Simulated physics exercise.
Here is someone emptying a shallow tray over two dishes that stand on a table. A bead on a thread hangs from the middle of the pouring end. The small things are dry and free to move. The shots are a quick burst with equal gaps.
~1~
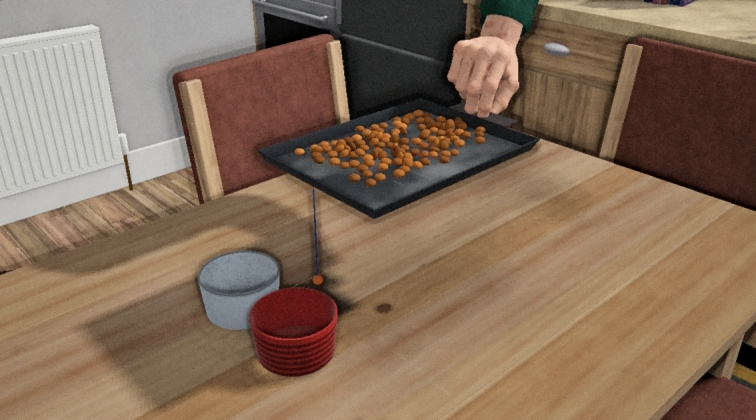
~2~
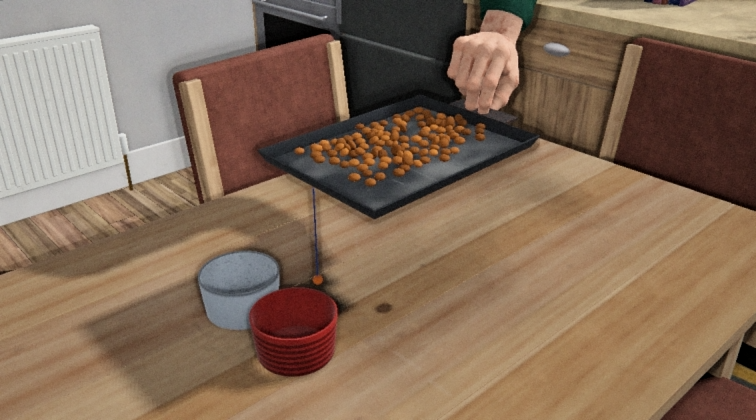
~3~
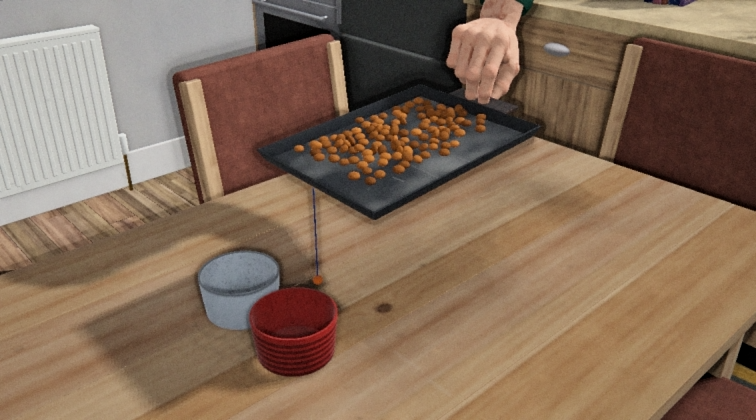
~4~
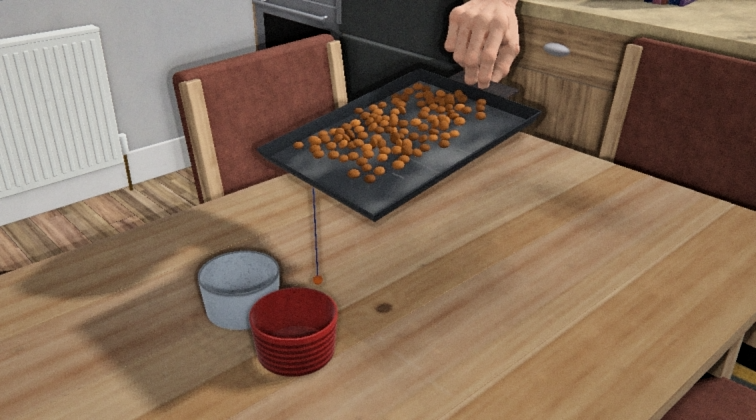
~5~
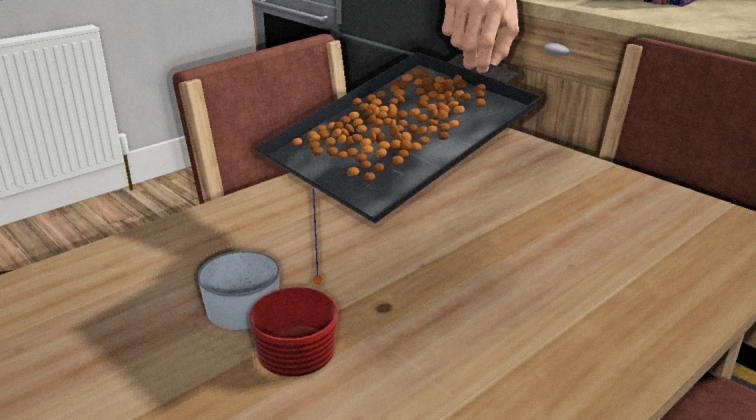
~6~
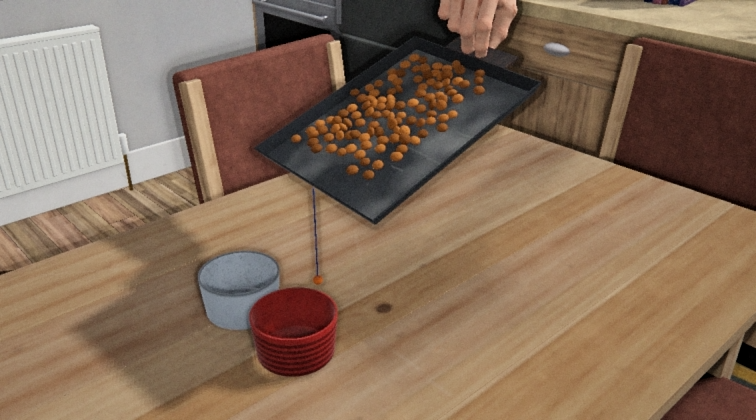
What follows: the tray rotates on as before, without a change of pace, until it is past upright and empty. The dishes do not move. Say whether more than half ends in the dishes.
Together they catch under half.
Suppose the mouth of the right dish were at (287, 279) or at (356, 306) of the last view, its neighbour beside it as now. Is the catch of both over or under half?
First under half, then less than half.
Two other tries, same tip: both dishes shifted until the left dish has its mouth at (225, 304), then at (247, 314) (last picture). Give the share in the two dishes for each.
Near 40 % and 60 %.
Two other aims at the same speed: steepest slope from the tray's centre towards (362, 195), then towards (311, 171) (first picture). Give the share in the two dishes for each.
Near 20 % and 80 %.
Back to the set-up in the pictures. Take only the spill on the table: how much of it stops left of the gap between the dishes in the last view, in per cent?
It comes to 40 per cent or so.
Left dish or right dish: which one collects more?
It is the right dish.
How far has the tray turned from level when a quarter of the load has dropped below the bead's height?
At some 75 degrees.
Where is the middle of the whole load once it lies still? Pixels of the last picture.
At about (301, 373).
Shortly afterwards, tray tipped steeply; the bulk on the tray; near a quarter in the air.
Next, tray tipped past a quarter turn; only a few on the tray; near a third in the right dish; only a few in the left dish; near two thirds outside both; a little in the air.
Some moments later, tray tipped past a quarter turn; near a third in the right dish; only a few in the left dish; near two thirds outside both.
In the end, tray tipped past a quarter turn; near a third in the right dish; only a few in the left dish; near two thirds outside both.
